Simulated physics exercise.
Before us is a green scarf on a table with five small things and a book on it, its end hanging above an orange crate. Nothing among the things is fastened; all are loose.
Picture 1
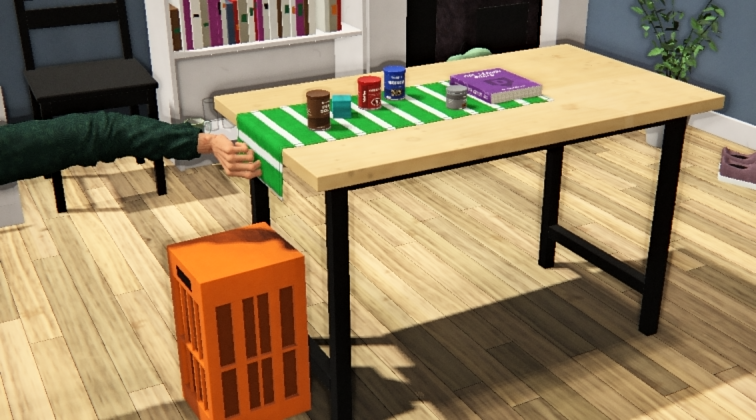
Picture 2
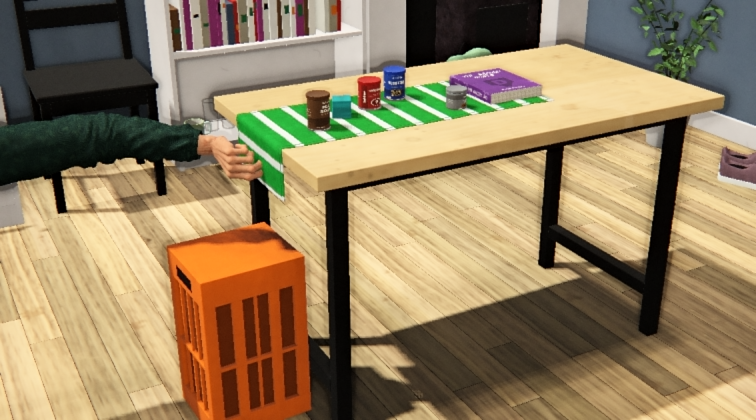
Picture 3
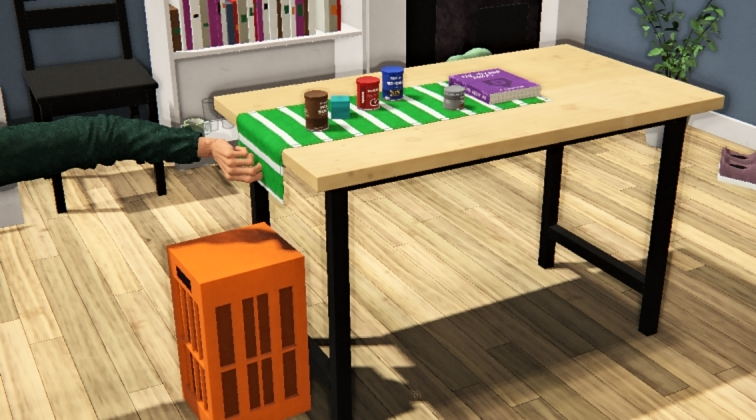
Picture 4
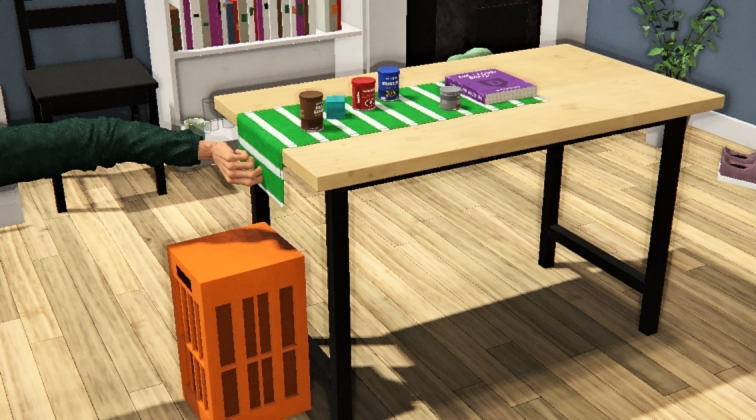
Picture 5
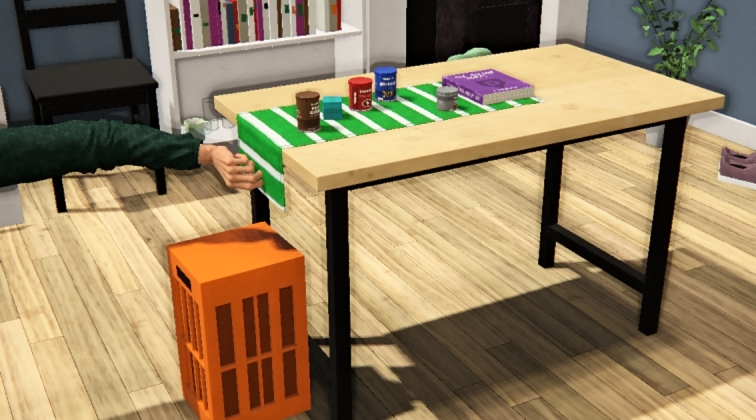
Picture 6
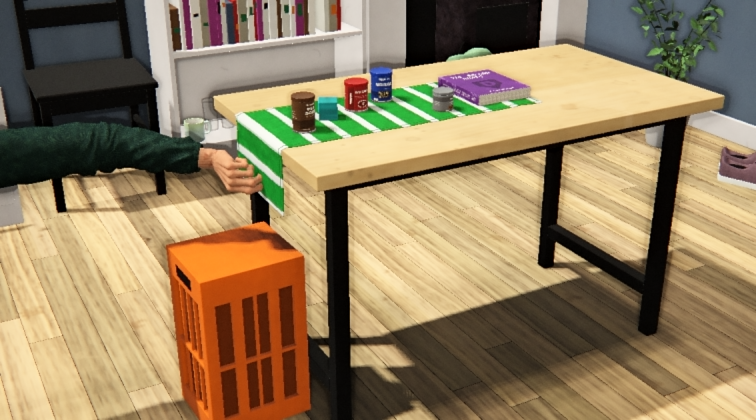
A green striped scarf slid slowly left along a wooden table as a hand held its hanging end above an orange crate, and the small containers and purple book on it shifted slightly left too.
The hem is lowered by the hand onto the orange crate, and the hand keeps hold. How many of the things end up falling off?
One.
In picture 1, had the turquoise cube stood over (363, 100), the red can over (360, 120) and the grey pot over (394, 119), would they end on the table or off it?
Note: Turquoise cube kept on top; red can kept on top; grey pot kept on top.
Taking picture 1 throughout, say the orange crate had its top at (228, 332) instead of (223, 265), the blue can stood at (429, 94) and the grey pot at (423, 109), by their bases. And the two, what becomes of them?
Blue can: Still up. Grey pot: Still up.
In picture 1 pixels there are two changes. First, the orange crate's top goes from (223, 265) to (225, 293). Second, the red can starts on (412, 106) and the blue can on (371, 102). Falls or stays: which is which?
The red can stays aboard, and the blue can stays aboard.
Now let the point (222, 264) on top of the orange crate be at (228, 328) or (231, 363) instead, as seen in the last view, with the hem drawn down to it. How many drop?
That would make 3 and 4.
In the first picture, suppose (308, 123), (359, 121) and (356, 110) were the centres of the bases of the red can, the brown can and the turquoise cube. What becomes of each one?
Of these three, the red can takes a tumble, the brown can rides it out, the turquoise cube rides it out.
Soon after, hem near (262, 225); all still up.
Then, hem on the crate; brown can gone.
At rest, hem on the crate; brown can gone. Over the edge go one.
